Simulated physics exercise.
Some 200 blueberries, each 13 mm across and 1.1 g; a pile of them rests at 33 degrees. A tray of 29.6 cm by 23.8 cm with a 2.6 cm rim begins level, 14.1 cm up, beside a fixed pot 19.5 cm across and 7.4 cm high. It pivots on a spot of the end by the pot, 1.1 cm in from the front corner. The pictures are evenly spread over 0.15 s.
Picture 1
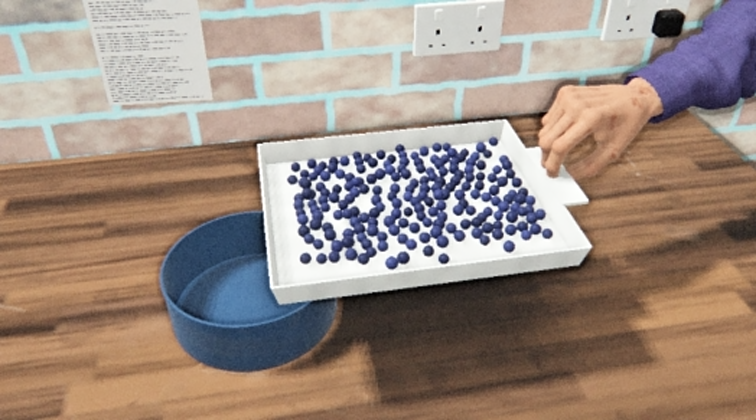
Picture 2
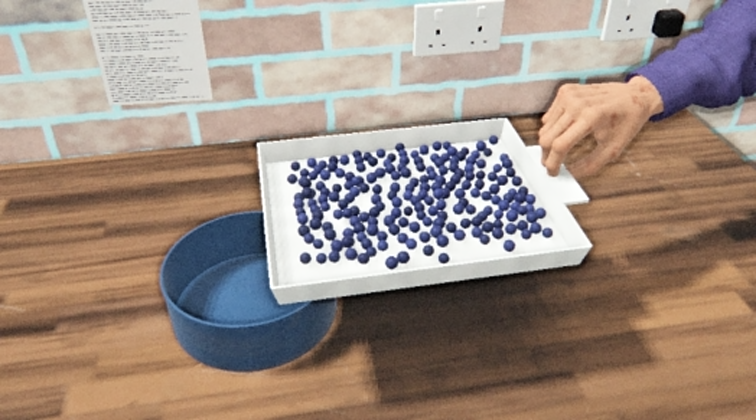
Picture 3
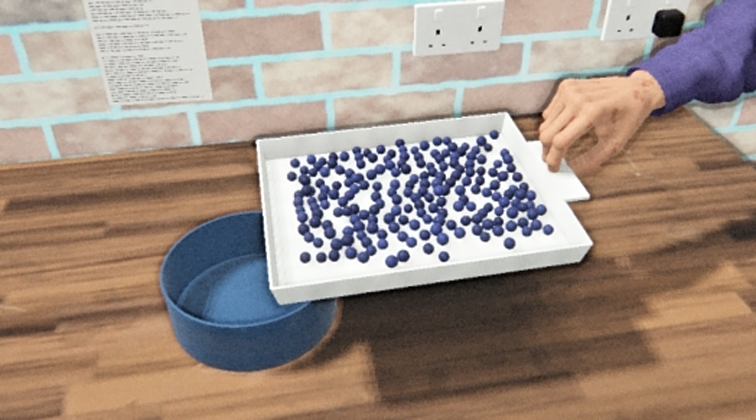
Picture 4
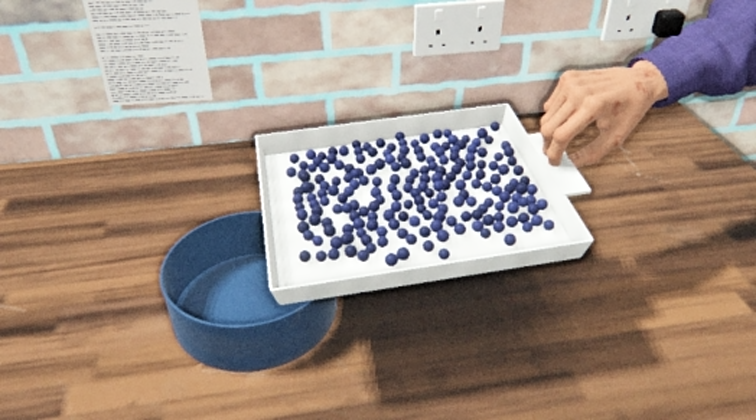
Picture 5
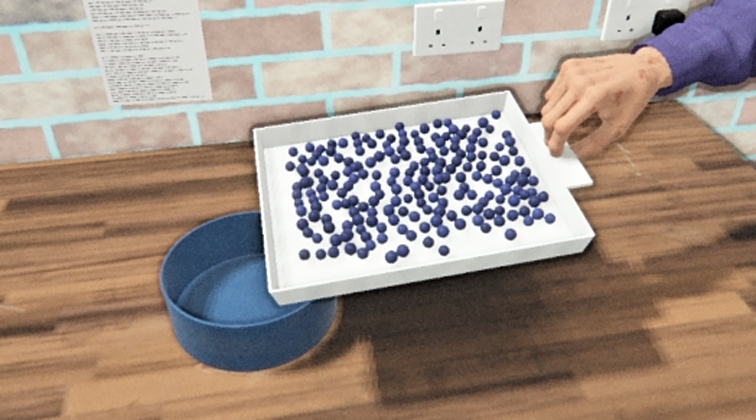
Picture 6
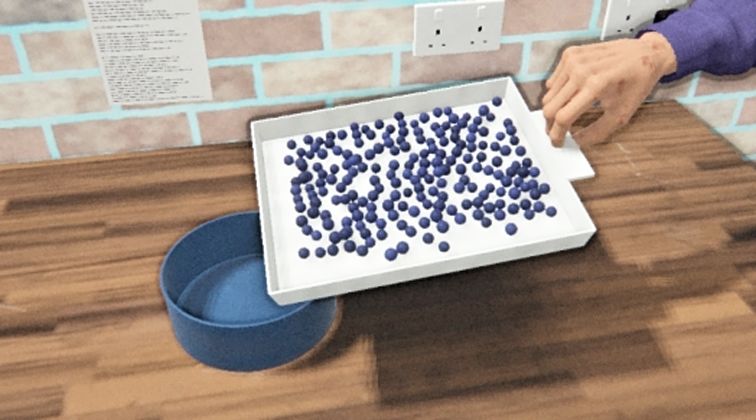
On a wooden kitchen counter by a brick wall, a hand at the right end of a white tray of blueberries gradually raises that end, slanting the tray slightly toward a blue pot while the berries barely shift within it.
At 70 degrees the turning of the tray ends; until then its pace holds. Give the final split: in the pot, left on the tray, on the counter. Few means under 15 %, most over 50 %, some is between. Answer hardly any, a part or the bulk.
Pot: Hardly any, tray: The bulk, counter: A part.
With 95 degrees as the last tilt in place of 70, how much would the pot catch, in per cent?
Then about 0 per cent.
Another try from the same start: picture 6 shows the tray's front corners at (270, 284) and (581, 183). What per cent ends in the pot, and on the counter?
Pot 35, counter 15.
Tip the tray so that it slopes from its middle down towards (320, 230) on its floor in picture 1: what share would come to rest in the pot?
About 10 per cent.
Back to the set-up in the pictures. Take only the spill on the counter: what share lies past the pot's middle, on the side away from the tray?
Roughly 50 per cent.
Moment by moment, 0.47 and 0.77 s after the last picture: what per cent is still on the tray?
In turn: 100, 75.
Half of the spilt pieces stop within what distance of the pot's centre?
About 26 cm.
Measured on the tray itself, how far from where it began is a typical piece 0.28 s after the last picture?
Roughly 4 cm.
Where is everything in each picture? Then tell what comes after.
In the first picture, tray tilt 0 degrees, front corners at (277, 283) and (583, 244); middle of the pieces at (408, 197); pot at (249, 263).
In the second picture, tray tilt 0 degrees, front corners at (277, 283) and (583, 243); middle of the pieces at (408, 196).
In the third picture, tray tilt 2 degrees, front corners at (277, 284) and (584, 241); middle of the pieces at (408, 193).
In the fourth picture, tray tilt 4 degrees, front corners at (277, 285) and (585, 237), lowest corner left front; middle of the pieces at (408, 188).
In the fifth picture, tray tilt 7 degrees, front corners at (276, 286) and (586, 232), lowest corner left front; middle of the pieces at (408, 182).
In the sixth picture, tray tilt 10 degrees, front corners at (275, 288) and (587, 227), lowest corner left front; middle of the pieces at (408, 174); pot at (249, 263).
Then, 0.28 s after the last picture, tilt 40 degrees; the tray holds 100 %, the pot 0 %.
Then, 0.47 s after the last picture, tilt 60 degrees; the tray holds 100 %, the pot 0 %.
Then, 0.77 s after the last picture, tilt 70 degrees; the tray holds 75 %, the pot 0 %.
In the end, pot 0 %, tray 65 %, counter 35 %.
